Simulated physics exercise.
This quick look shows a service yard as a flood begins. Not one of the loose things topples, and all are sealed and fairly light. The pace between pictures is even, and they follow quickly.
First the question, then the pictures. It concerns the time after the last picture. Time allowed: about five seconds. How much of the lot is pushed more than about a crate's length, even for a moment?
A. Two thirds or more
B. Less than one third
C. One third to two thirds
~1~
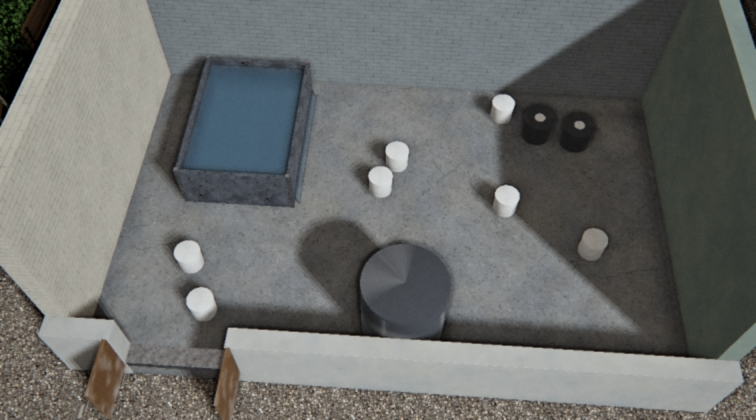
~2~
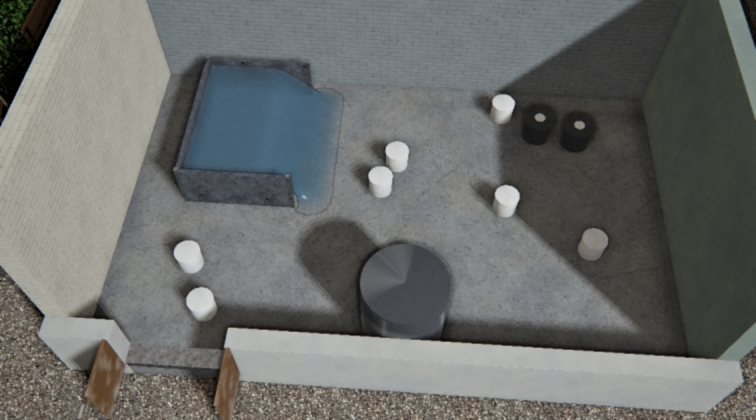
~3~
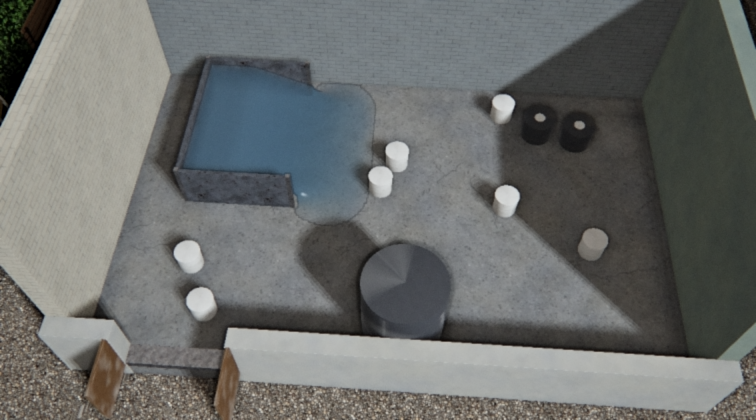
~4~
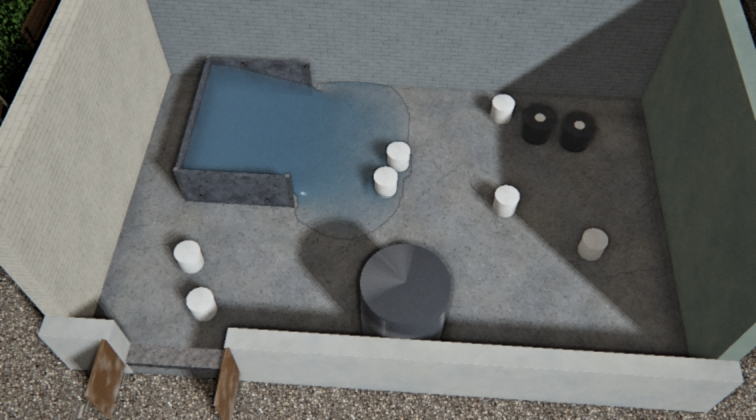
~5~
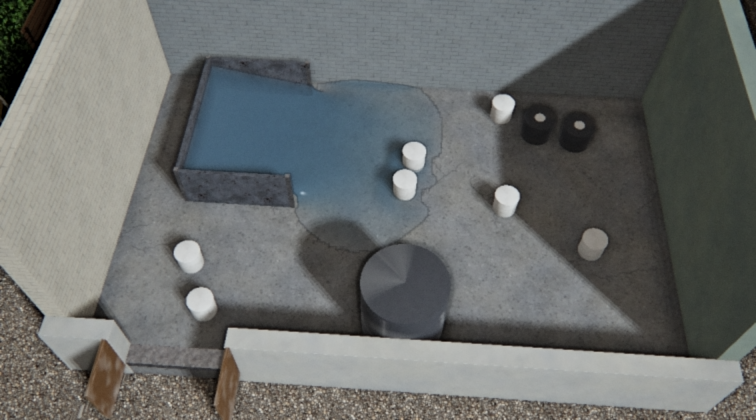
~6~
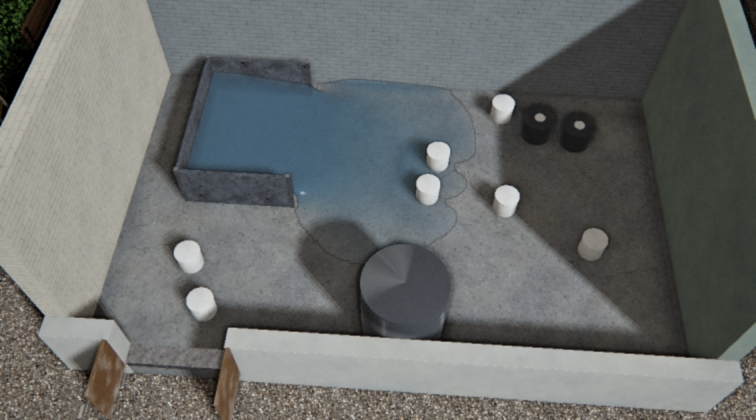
The answer is A.
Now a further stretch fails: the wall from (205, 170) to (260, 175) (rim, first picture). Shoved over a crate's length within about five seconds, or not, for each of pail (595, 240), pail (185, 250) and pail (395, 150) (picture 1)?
Listed in turn, never travels that far, ends up that far off, never travels that far.
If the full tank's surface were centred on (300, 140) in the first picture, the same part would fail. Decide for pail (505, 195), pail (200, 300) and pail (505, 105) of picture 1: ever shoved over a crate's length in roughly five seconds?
Object by object: Over the mark, below the mark, over the mark.
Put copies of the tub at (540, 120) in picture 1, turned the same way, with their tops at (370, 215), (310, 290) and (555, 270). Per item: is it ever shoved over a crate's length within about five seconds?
Result by item: Gets dislodged / stays where it is / gets dislodged.
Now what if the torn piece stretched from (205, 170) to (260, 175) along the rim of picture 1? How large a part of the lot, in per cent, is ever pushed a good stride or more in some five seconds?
20 % or thereabouts.
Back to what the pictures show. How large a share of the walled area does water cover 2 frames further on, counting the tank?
About 40 percent.
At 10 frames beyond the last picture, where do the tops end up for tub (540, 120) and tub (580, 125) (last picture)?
Close to (640, 96) and (644, 122).
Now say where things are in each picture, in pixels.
A pail at (381, 176) rests on the ground; a pail at (397, 151), on the bottom; 0 of 10 have shifted, in the first picture.
A pail at (381, 176) rests on the ground; a pail at (397, 151) rests on the ground; 0 of 10 have shifted, in the second picture.
A pail at (381, 176), on the bottom; a pail at (397, 151), on the bottom; 0 of 10 have shifted, in the third picture.
A pail at (386, 176) rests on the ground, close to its start; a pail at (399, 151) rests on the ground; 1 of 10 have shifted, in the fourth picture.
A pail at (405, 179), on the bottom, a stride from its start; a pail at (414, 151) rests on the ground, close to its start; 2 of 10 have shifted, in the fifth picture.
A pail at (428, 184), on the bottom, a stride from its start; a pail at (439, 151) rests on the ground, a stride from its start; 2 of 10 have shifted, in the sixth picture.
A moment on, 2 of 10 are well off their spots; 0 afloat.
Next, 7 of 10 are well off their spots; 4 afloat.
Later, 8 of 10 are well off their spots; 6 afloat.
In the end, 8 of 10 are well off their spots, and 8 have been at some point; 8 afloat.
